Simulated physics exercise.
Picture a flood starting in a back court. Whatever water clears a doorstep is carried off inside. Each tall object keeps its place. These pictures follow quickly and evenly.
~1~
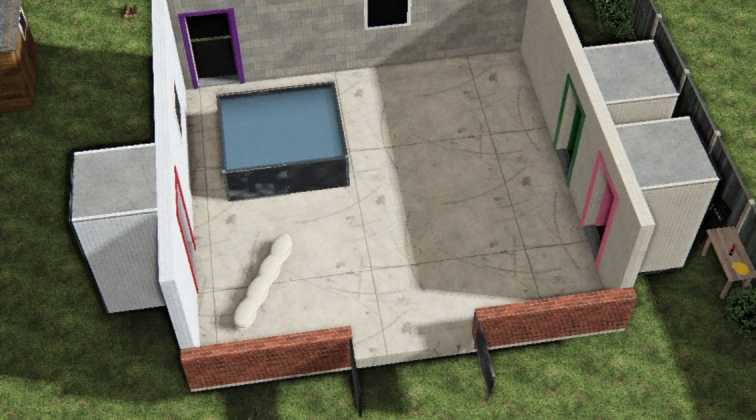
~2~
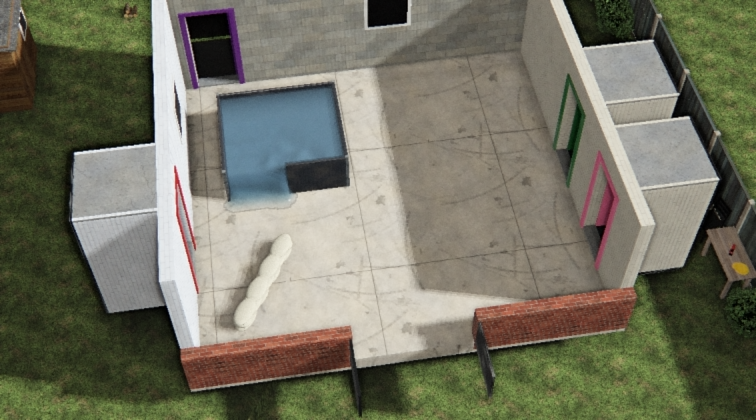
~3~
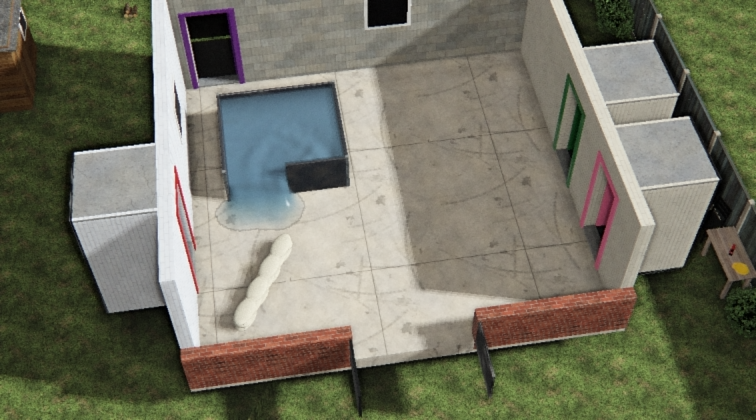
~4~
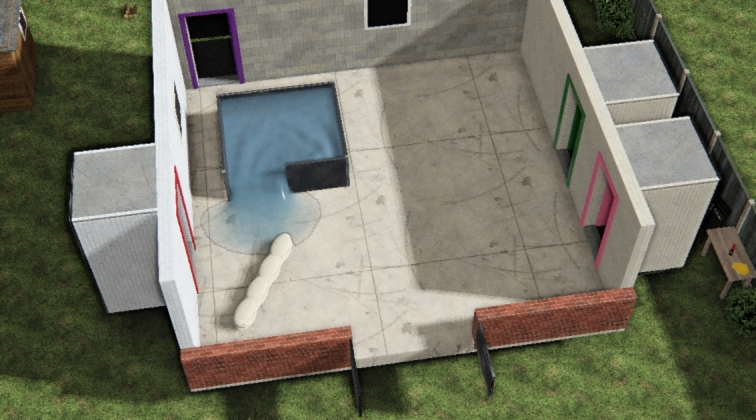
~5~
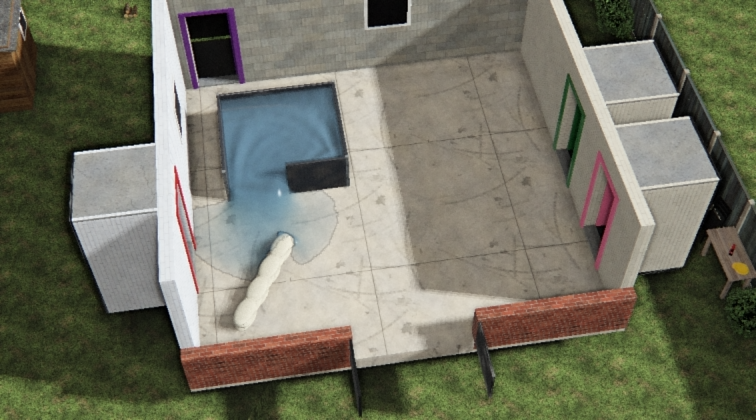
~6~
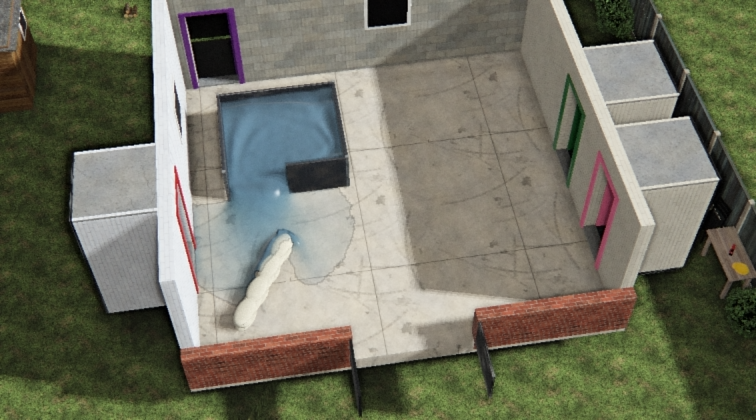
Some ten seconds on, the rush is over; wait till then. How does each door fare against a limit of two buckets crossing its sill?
The green door goes past the limit. The red door stays within the limit. The purple door goes past the limit. The pink door goes past the limit.
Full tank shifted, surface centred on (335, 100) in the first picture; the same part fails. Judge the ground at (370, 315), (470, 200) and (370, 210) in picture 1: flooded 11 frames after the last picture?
Log: Flood; no flood; flood.
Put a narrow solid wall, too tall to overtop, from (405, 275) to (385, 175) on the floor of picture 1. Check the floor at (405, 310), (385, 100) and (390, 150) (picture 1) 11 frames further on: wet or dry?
Results in order: Swamped / bone-dry / bone-dry.
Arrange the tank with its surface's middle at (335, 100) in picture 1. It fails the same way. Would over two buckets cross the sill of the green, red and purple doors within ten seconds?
Lab note - green doesn't reach it, red doesn't reach it, purple doesn't reach it.
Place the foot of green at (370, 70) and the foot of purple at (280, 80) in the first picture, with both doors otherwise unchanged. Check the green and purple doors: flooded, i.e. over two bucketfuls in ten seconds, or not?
Result - green door: Remains below the limit; purple door: Remains below the limit.
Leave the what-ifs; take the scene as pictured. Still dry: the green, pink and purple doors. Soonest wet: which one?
It's the pink-painted one.
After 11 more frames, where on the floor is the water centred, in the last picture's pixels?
Estimate: (273, 213).
A moment on, water covers 20 % of the floor; the green door not reached, the red door wet at the sill, nothing in, the purple door not reached, the pink door not reached.
Next, water covers 35 % of the floor; the green door not reached, the red door wet at the sill, nothing in, the purple door not reached, the pink door not reached.
Then, water covers 40 % of the floor; the green door not reached, the red door under two buckets in, the purple door not reached, the pink door not reached.
Later, water covers 65 % of the floor; the green door under two buckets in, the red door under two buckets in, the purple door wet at the sill, nothing in, the pink door far over two buckets in.
In the end, water covers 95 % of the floor; the green door over two buckets in, the red door under two buckets in, the purple door over two buckets in, the pink door far over two buckets in.
